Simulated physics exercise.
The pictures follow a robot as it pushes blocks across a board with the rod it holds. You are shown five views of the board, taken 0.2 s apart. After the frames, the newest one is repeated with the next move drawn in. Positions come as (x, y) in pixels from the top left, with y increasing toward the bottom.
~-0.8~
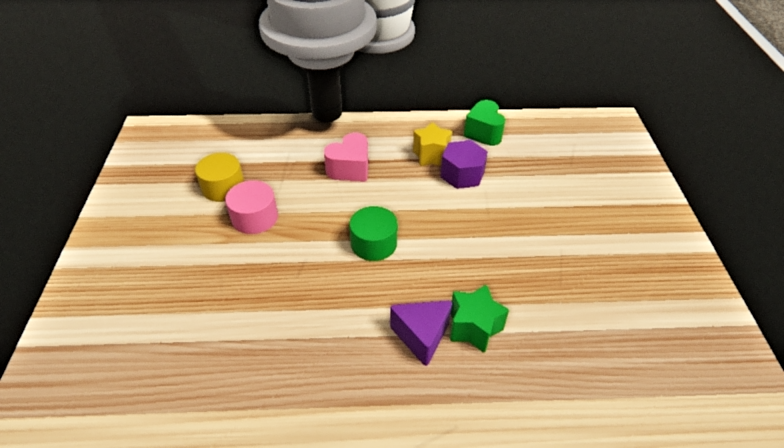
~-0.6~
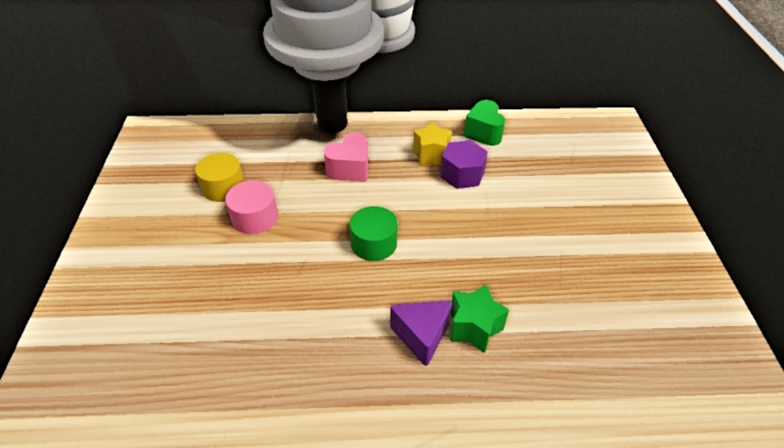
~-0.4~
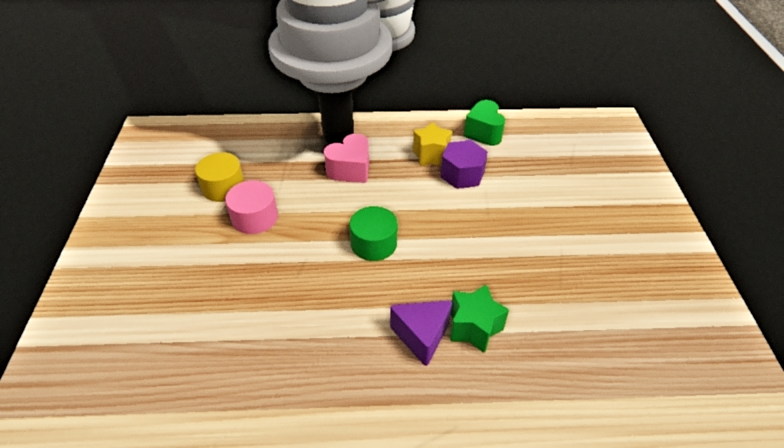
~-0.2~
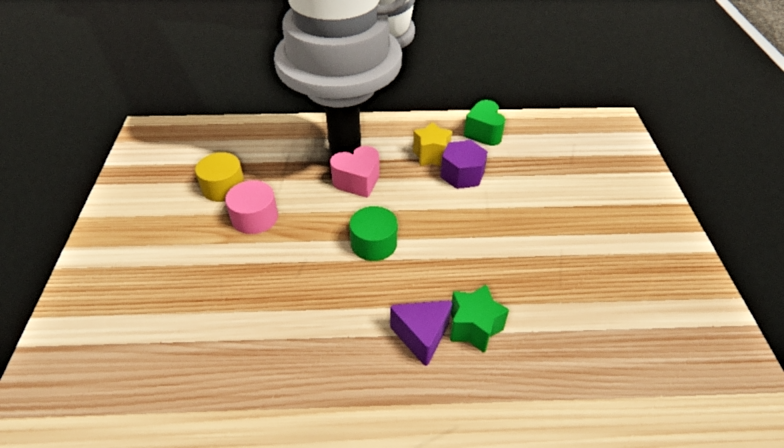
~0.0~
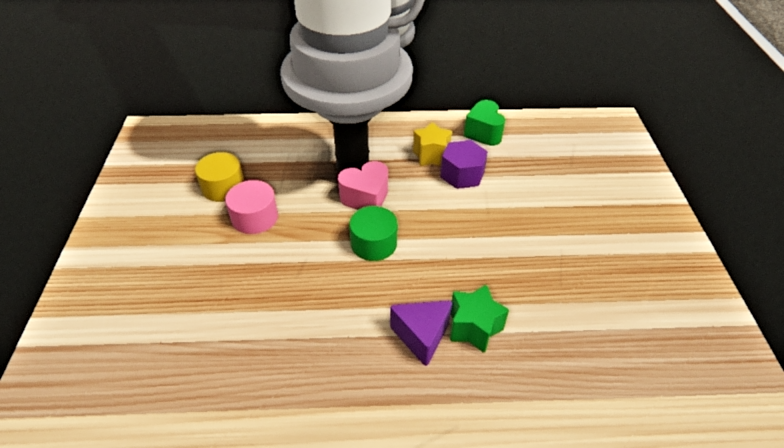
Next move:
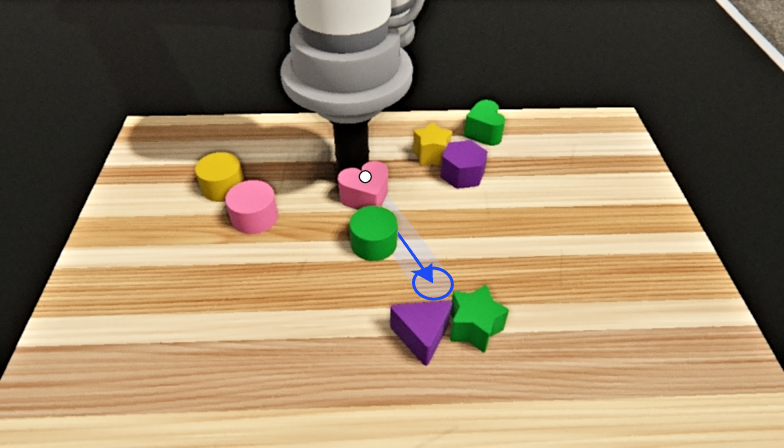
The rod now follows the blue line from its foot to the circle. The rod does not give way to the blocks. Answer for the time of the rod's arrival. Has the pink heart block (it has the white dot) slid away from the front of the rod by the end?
No - that is not the case.
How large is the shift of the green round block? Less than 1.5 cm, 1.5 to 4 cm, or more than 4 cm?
Verdict: More than 4 cm.
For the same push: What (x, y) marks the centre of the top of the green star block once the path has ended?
It comes to (491, 327).
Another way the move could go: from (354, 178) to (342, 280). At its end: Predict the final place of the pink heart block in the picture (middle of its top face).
The spot you're after is about (383, 208) in the image.
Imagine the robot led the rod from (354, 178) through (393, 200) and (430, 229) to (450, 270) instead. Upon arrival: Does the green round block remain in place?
Answer: No.
The line goes from (354, 178) to (433, 283); the dot is on the pink heart block.
The first path, step by step. One third of the way, rod (379, 198); pink heart block (396, 210); green round block (375, 240).
Two thirds of the way, rod (406, 232); pink heart block (425, 247); green round block (374, 265).
At the end, rod (434, 271); pink heart block (458, 290); green round block (374, 265); purple three-sided block (424, 320), turned 15° clockwise; green star block (491, 327), turned 25° anticlockwise.
